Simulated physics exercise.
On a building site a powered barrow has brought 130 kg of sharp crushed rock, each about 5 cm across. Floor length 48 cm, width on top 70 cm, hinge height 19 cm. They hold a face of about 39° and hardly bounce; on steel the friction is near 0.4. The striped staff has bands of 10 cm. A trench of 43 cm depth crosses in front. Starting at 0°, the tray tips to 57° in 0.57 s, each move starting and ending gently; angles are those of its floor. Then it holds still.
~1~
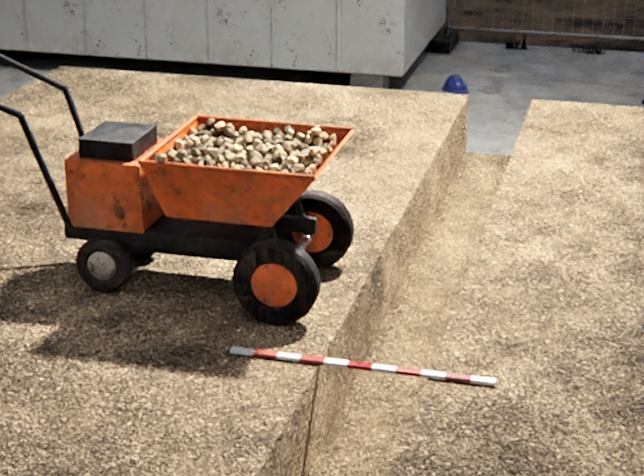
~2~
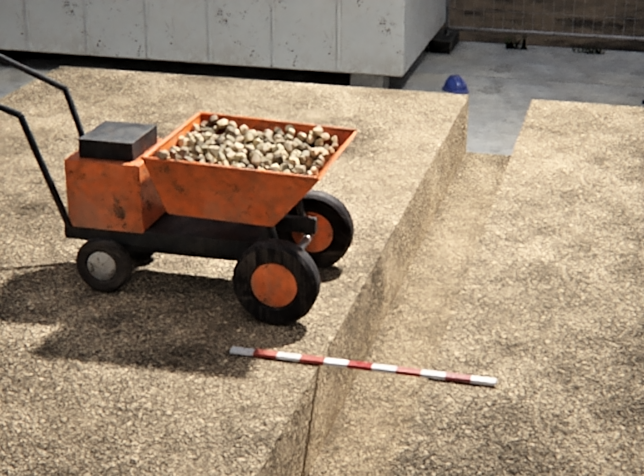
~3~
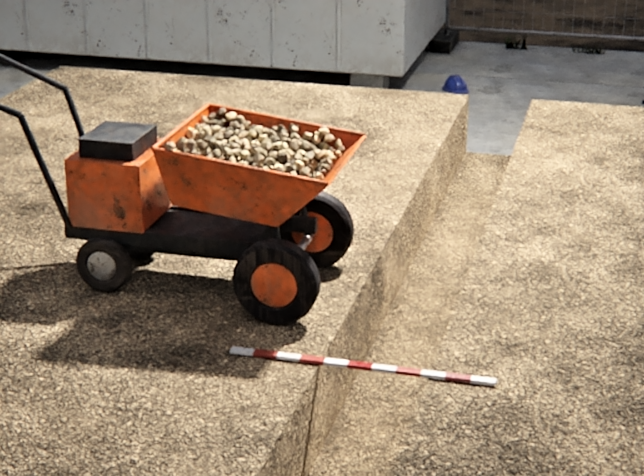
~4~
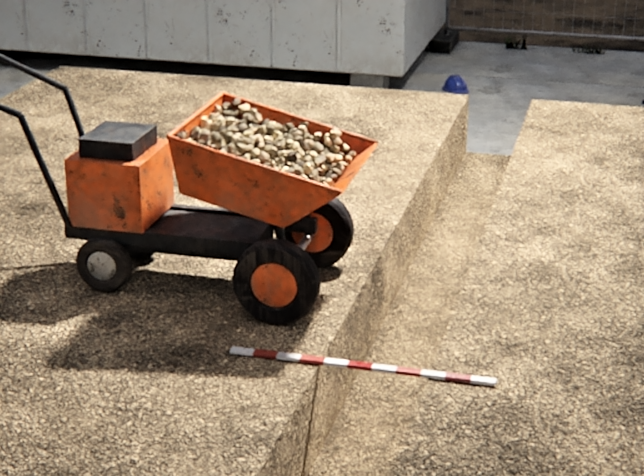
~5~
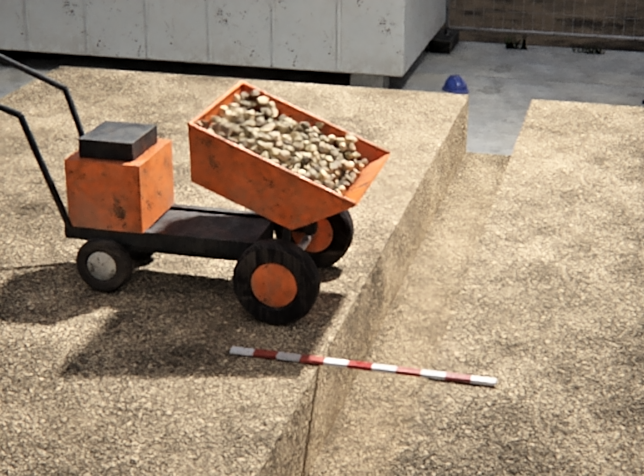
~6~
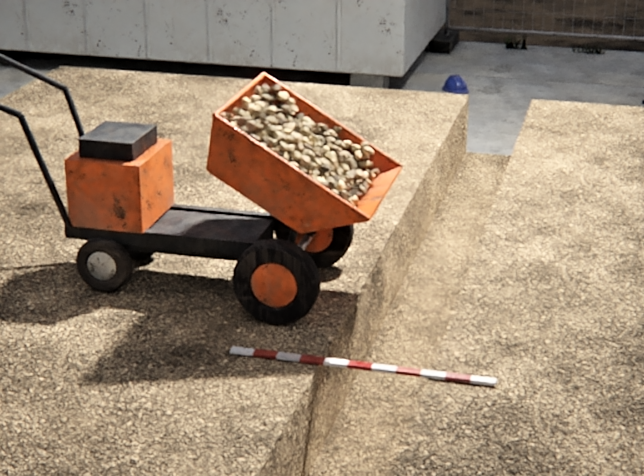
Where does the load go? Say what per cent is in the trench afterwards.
About 20 per cent.
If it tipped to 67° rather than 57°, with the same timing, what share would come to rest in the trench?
It would be near 45 per cent.
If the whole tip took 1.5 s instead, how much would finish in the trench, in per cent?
It would be near 25 per cent.
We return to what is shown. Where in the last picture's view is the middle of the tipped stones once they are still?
Near (471, 309).
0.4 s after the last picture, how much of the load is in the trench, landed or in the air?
About 10 per cent by then.
Then, 0.1 s after the last picture the floor is at 48°, 100 % in the tray; the foremost stones are at (384, 212).
Then, 0.4 s after the last picture the floor is at 57°, 90 % in the tray, 9 % in the trench, 1 % past the trench; the foremost stones are at (461, 286).
Then, 0.7 s after the last picture the floor is at 57°, 57 % in the tray, 14 % in the trench, 29 % past the trench; the foremost stones are at (586, 339).
Then, 2.7 s after the last picture the floor is at 57°, 51 % in the tray, 20 % in the trench, 29 % past the trench; the foremost stones are past the picture's edge.
